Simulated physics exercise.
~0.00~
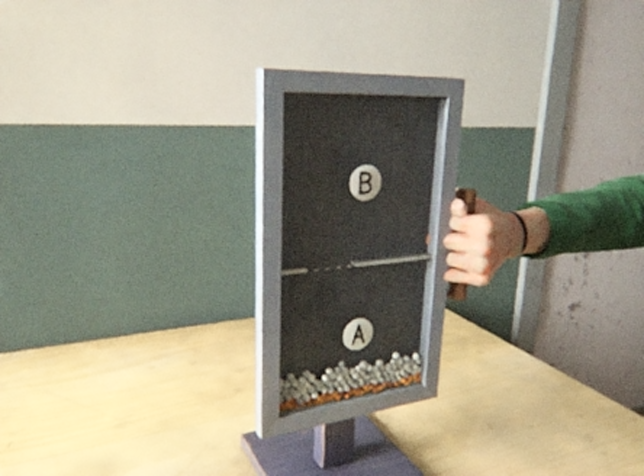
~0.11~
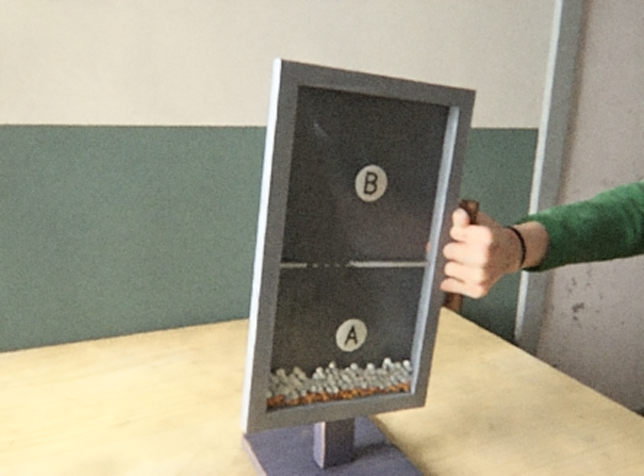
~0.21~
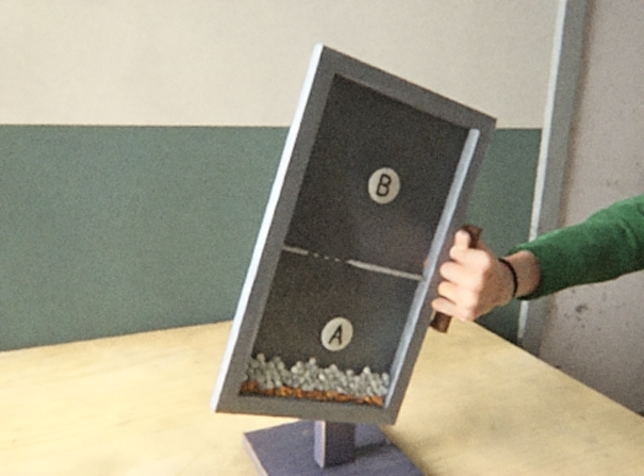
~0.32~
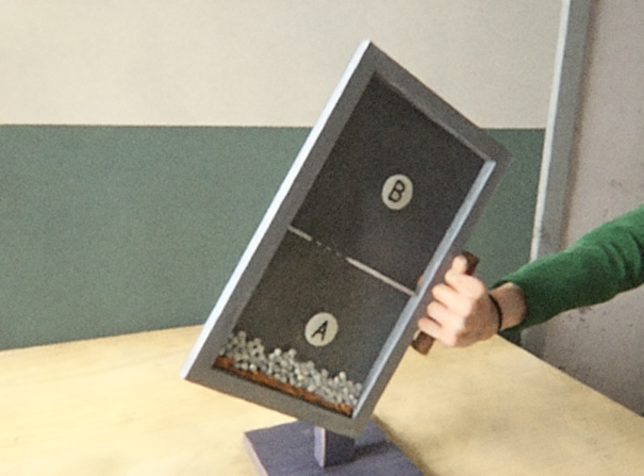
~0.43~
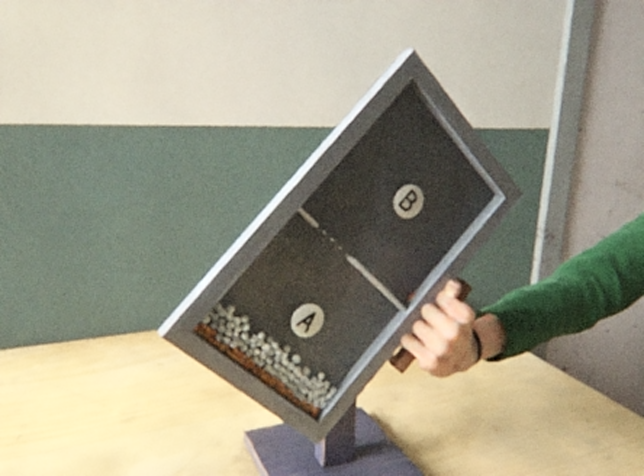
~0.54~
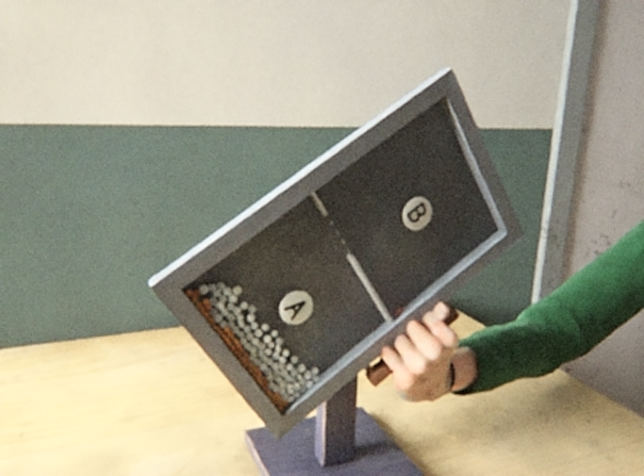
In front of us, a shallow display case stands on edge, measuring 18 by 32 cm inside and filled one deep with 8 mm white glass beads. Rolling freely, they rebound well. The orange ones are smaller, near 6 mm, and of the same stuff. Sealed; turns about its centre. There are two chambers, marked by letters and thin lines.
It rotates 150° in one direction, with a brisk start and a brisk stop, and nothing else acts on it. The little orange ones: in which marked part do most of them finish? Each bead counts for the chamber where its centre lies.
Most finish in A.
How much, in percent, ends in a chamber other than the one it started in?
5 per cent.
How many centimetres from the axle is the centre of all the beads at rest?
Some 7 cm left, 1 cm up.
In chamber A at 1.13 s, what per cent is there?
Around 100 per cent.
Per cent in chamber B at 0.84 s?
I'd guess near 0 in a hundred.
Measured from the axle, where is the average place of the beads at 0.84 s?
Left: About 11 cm; below: About 5 cm.
By 0.84 s, it stands 92° clockwise; the beads' middle is 11 cm left of and 5 cm below the centre; A 100 %; small ones, A 100 %.
By 1.13 s, it stands 127° clockwise; the beads' middle is 11 cm left of and level with the centre; A 100 %; small ones, A 100 %.
By 1.39 s, it stands 150° clockwise; the beads' middle is 8 cm left of and 3 cm above the centre; A 100 %; small ones, A 100 %.
At rest by 2.9 s, it stands 150° clockwise; A 95 %, B 5 %; small ones, A 90 %, B 10 %.
